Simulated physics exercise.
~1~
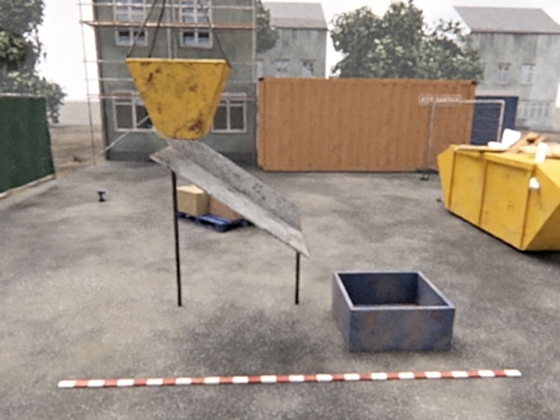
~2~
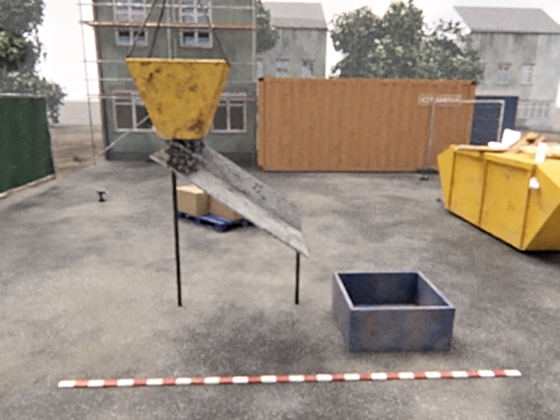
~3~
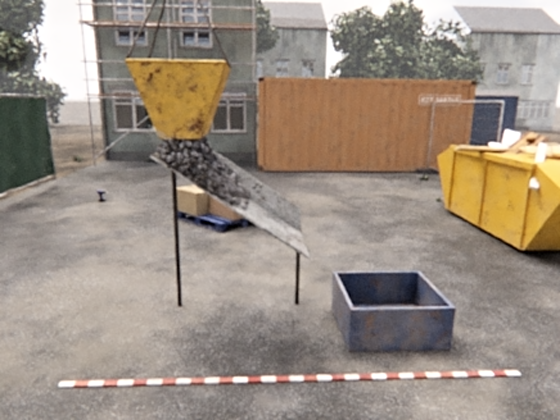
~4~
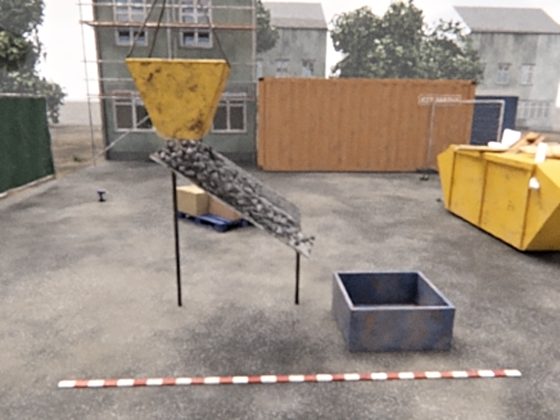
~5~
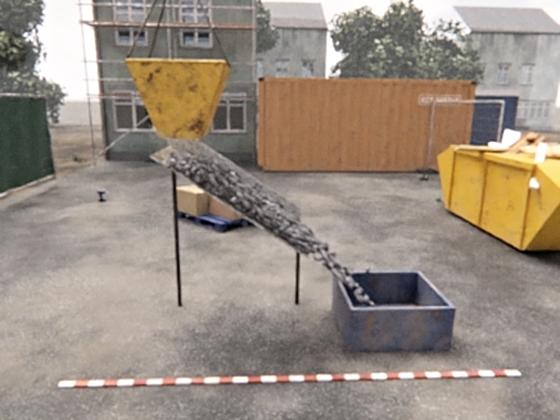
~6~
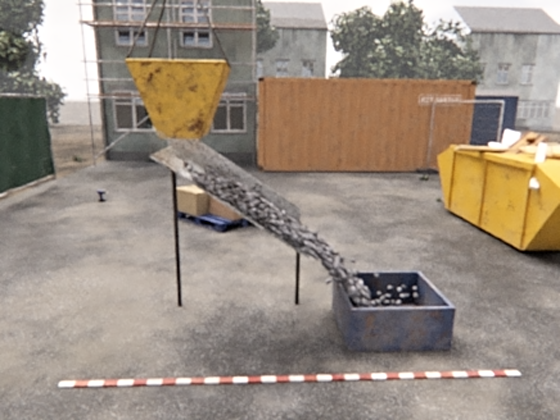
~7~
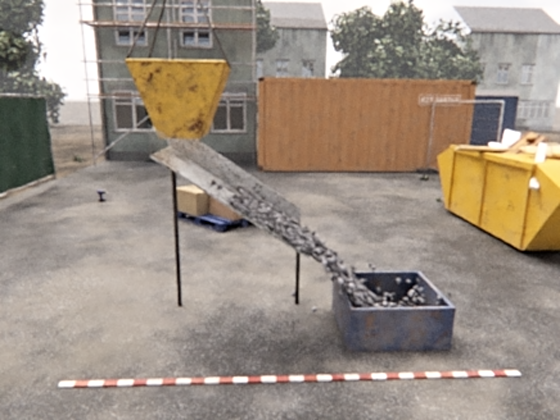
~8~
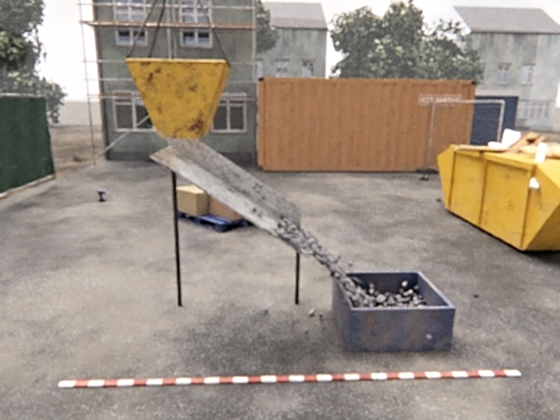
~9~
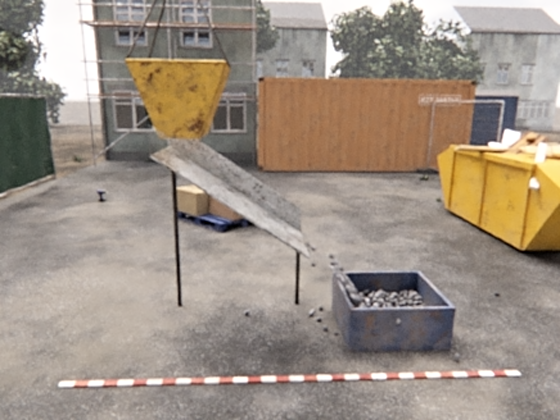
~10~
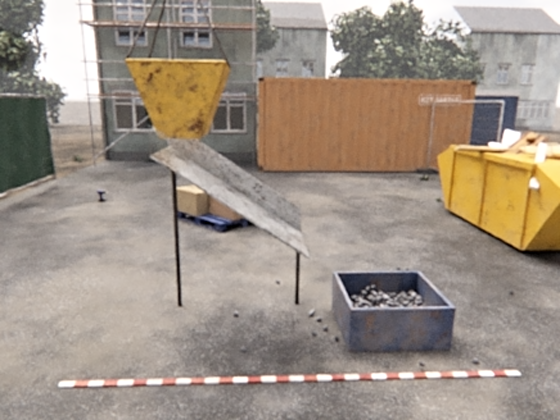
A yellow skip hangs over a sloping grey steel chute on thin dark legs in a paved building yard, seen from a raised, still viewpoint. An open blue-grey bin stands below to the right, with a red and white striped bar in front and an orange container, scaffolding and a yellow dumpster behind. Grey stones drop from the skip's underside and spread down the chute. They pour off its lower end into the bin, and the stream thins until the steel is bare. Most stones finish heaped in the bin, with a few scattered on the ground nearby.
